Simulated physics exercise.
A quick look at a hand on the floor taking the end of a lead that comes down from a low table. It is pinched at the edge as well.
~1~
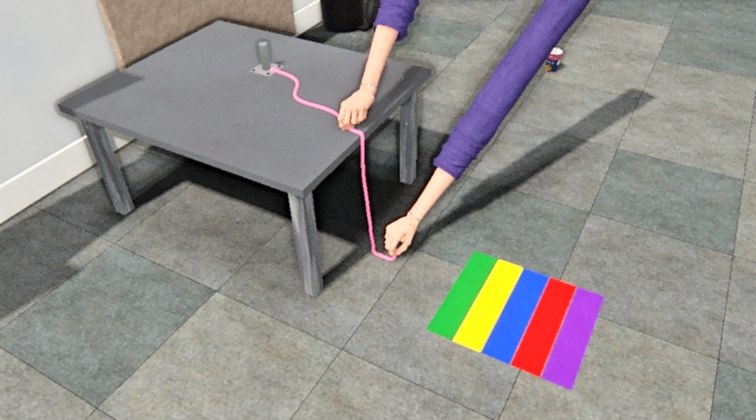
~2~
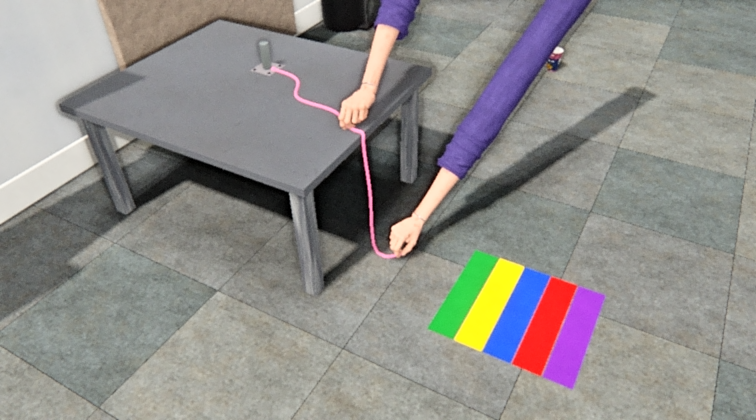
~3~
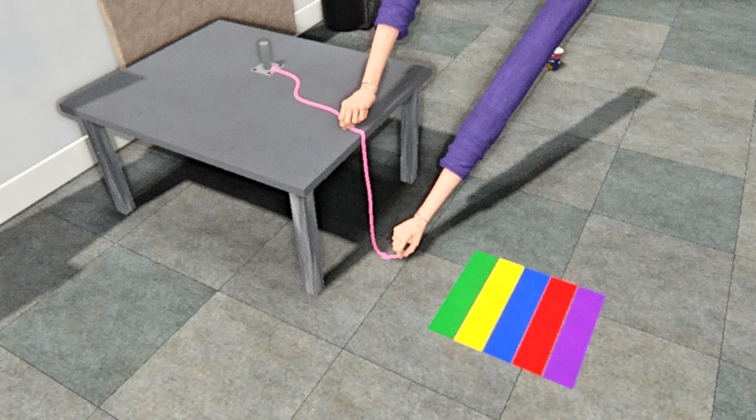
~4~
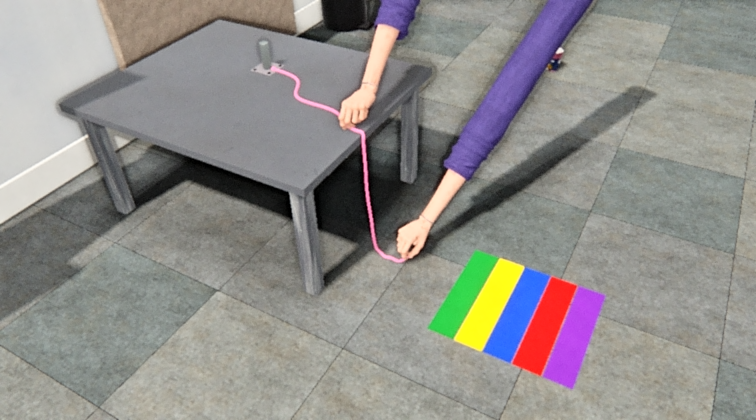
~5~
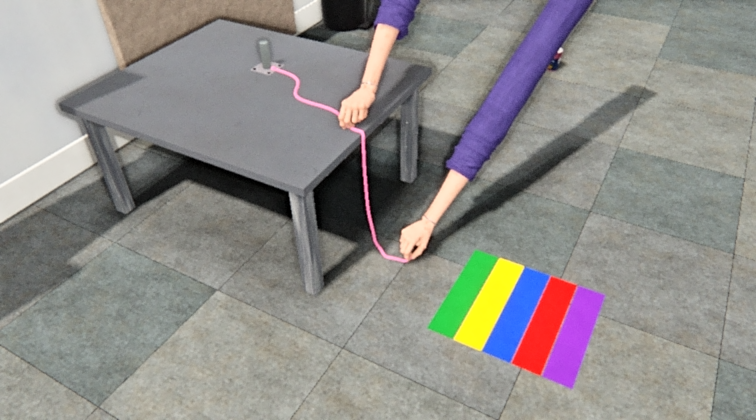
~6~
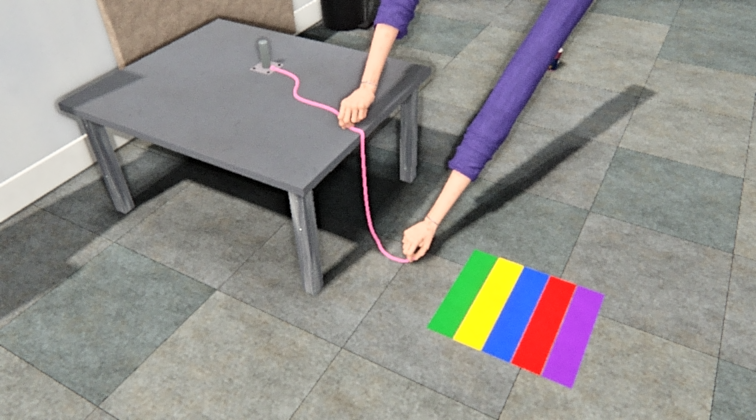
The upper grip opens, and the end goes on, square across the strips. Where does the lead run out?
Over yellow.
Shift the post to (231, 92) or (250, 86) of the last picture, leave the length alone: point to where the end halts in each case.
Near (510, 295) and (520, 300).
A little later, end near (446, 271); short of the strips.
Next, end near (478, 282); over green.
When it is tight, end near (495, 289); over yellow. The end stops over the yellow strip.
